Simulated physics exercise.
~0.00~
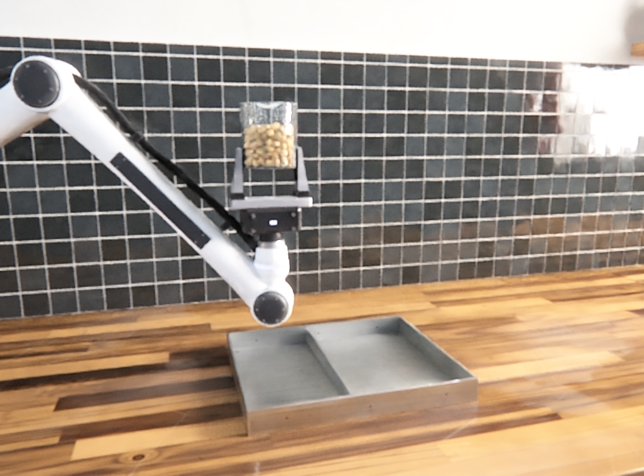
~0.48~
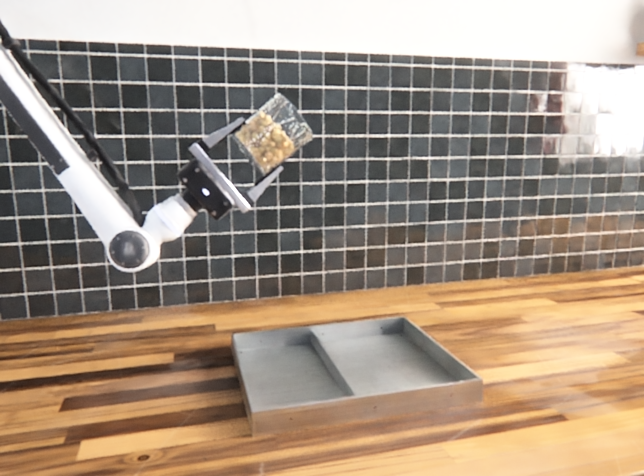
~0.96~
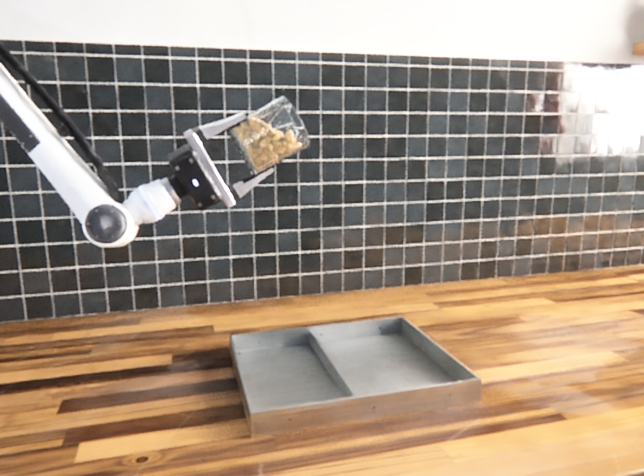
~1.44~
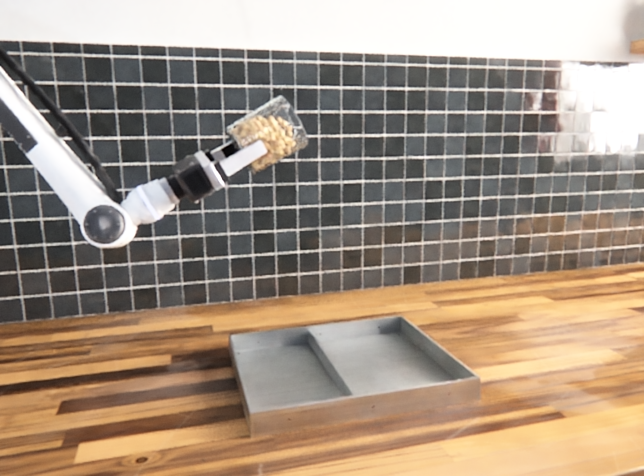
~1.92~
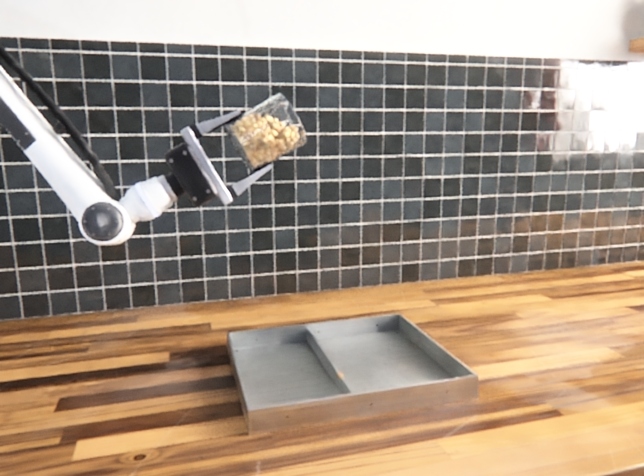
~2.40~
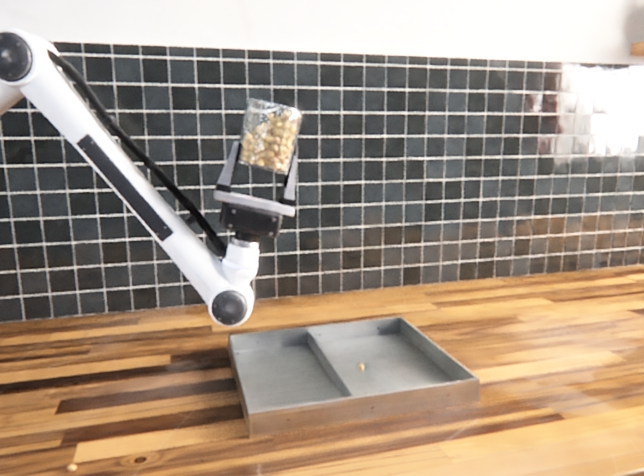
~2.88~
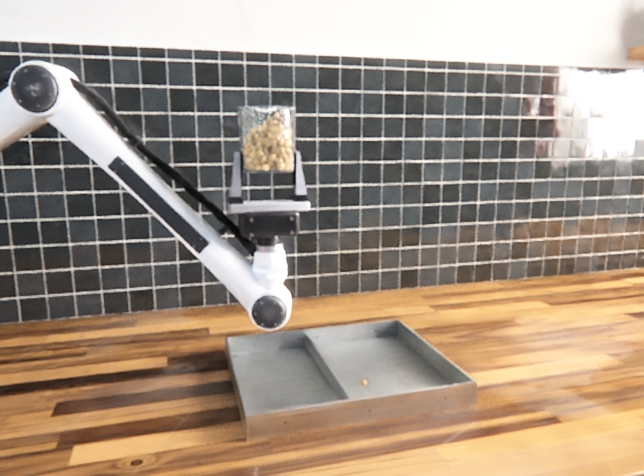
A white robot arm with a black gripper holds a clear cup of pale dried chickpeas upright against dark, glossy wall tiles, seen from the front across a striped wooden counter. Below it sits a grey tray split by a cross wall into two parts. The arm draws back to the left and tips the cup steeply to the right, then rolls it about its length while the chickpeas shift inside. A stray piece drops into the tray's right part. The arm swings back right and levels the cup, which ends upright, still holding nearly all its chickpeas, with one lying in the tray.
